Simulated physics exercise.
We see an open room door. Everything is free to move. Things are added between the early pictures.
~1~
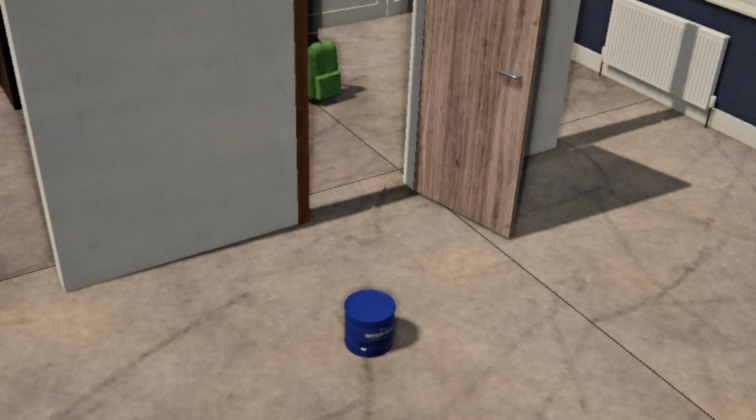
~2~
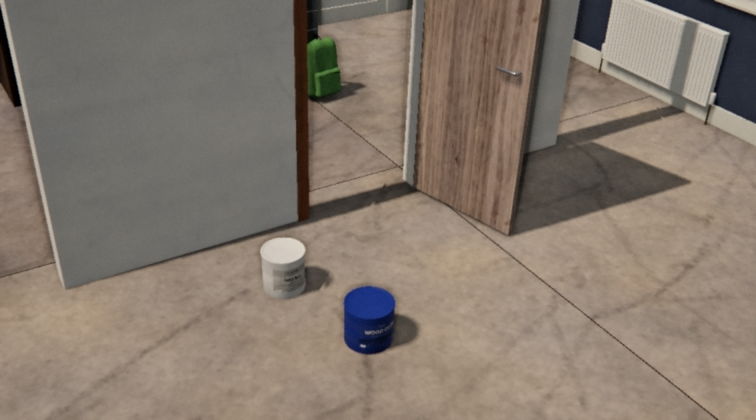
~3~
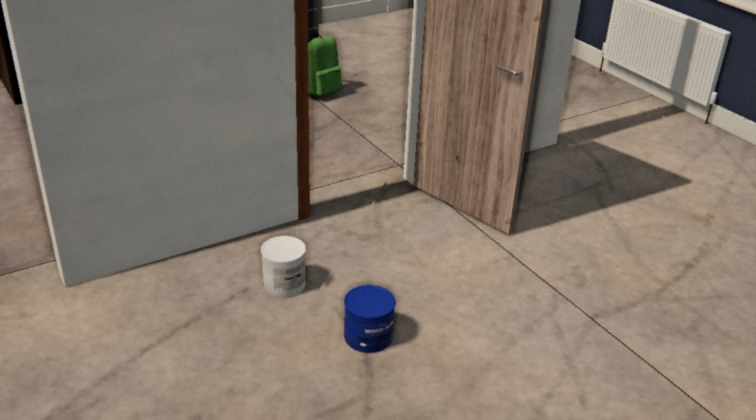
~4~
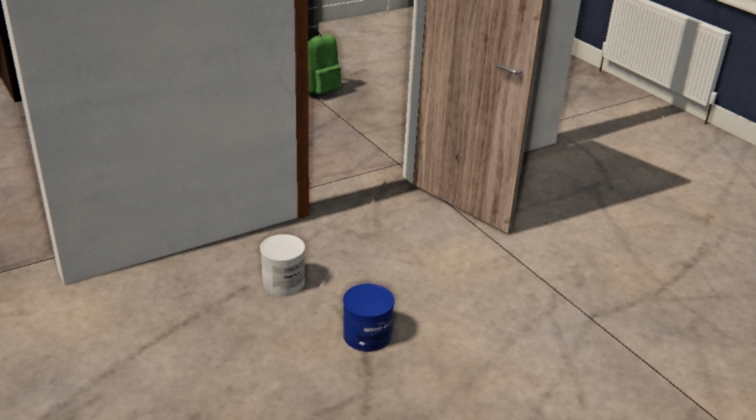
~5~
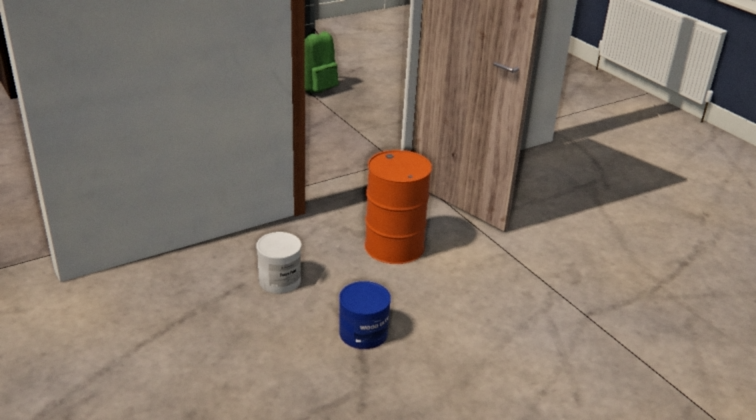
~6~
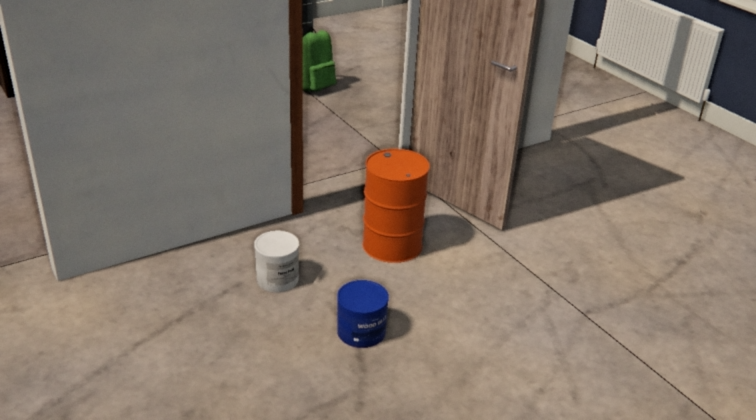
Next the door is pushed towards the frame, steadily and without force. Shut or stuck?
The door is blocked.
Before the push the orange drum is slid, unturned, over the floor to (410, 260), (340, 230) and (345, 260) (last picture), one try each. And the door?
First, it jams; second, it jams; third, it reaches the frame.
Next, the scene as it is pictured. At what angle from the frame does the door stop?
Some 60° open.
Then, 0.80 s after the last picture, open by 89°.
Then, 1.30 s after the last picture, open by 70°.
At rest, open by 62°; all 3 in place. Seen from the same camera at the end, orange drum near (391, 206).
